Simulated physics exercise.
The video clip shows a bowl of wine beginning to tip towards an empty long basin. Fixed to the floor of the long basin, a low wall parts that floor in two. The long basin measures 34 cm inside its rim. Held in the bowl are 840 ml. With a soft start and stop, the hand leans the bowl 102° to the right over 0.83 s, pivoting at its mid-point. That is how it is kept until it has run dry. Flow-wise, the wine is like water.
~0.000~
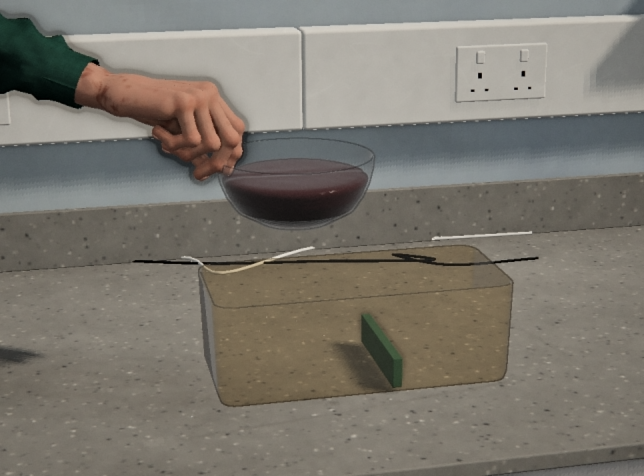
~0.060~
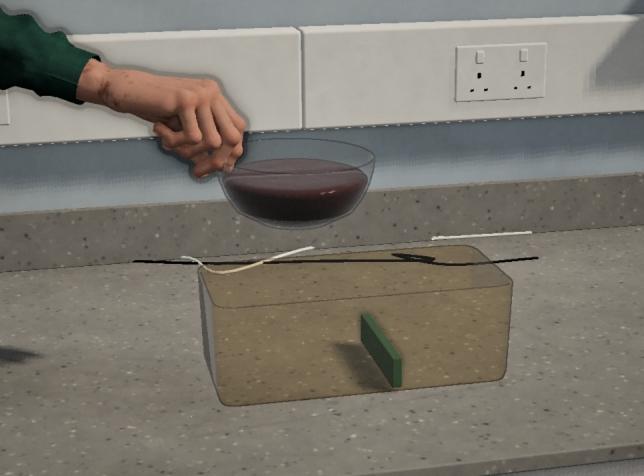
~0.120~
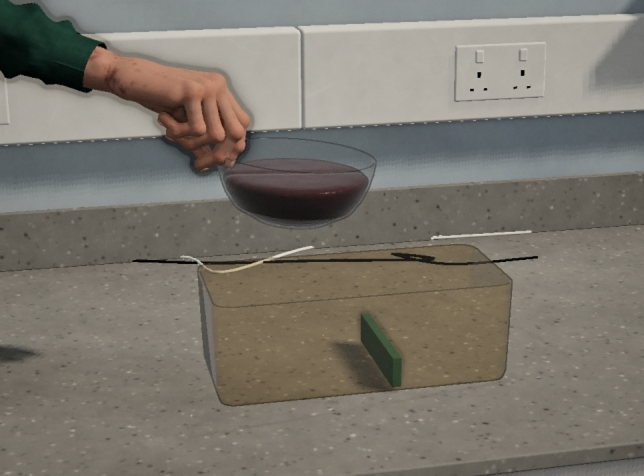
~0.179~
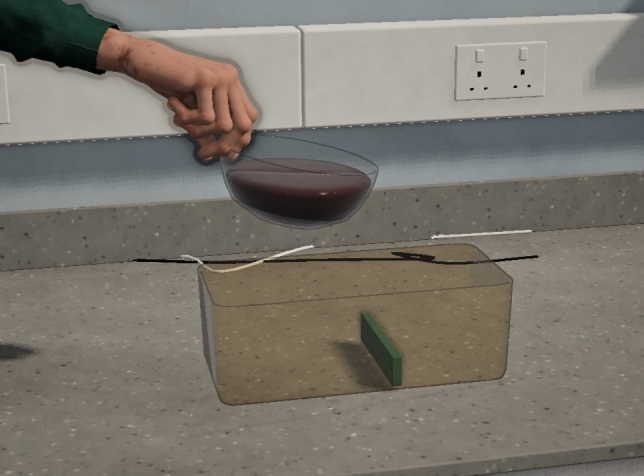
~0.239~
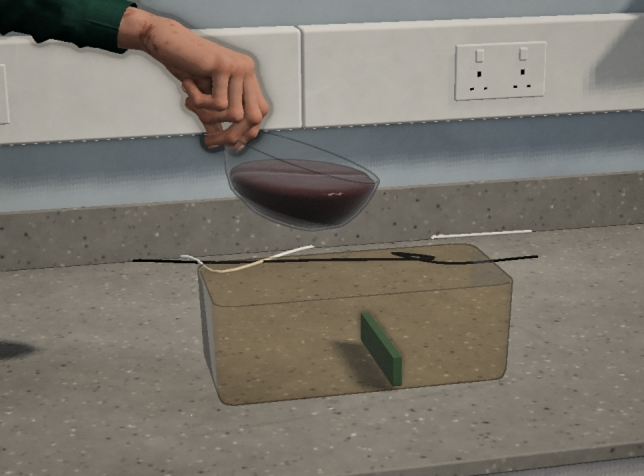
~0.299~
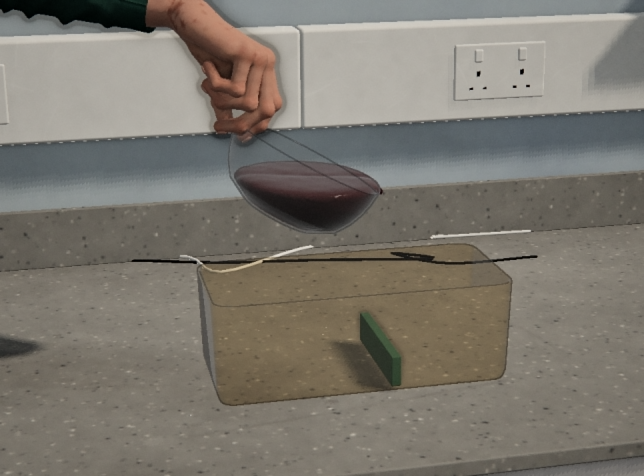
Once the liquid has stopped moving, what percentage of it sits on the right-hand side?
About 65 per cent.
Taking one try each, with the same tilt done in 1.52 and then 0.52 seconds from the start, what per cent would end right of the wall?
75 in a hundred, followed by 50 in a hundred.
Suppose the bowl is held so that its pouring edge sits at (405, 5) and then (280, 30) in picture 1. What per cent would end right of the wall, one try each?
The first try gives around 60 percent, the second around 15 percent.
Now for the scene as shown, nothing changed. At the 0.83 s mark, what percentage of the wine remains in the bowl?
About 1 per cent.
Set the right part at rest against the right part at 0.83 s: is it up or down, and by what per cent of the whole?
I'd say it shrinks by some 4.
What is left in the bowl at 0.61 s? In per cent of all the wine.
About 20 per cent.
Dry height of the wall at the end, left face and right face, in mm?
Left 28 mm, right 8 mm.
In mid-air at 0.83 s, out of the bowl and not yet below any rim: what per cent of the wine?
About 3 % of the total.
By 0.61 s the tilt is 85° and 20 per cent is still to pour, 2 is left of the wall and 54 right of it.
By 0.83 s the tilt is 102° and 1 per cent is still to pour, 28 is left of the wall and 69 right of it.
By 1.07 s the tilt is 102° and 0 per cent is still to pour, 33 is left of the wall and 66 right of it.
By 1.33 s the tilt is 102° and 0 per cent is still to pour, 34 is left of the wall and 65 right of it.
At rest 35 per cent lies left of the wall, 65 right of it and 1 outside.
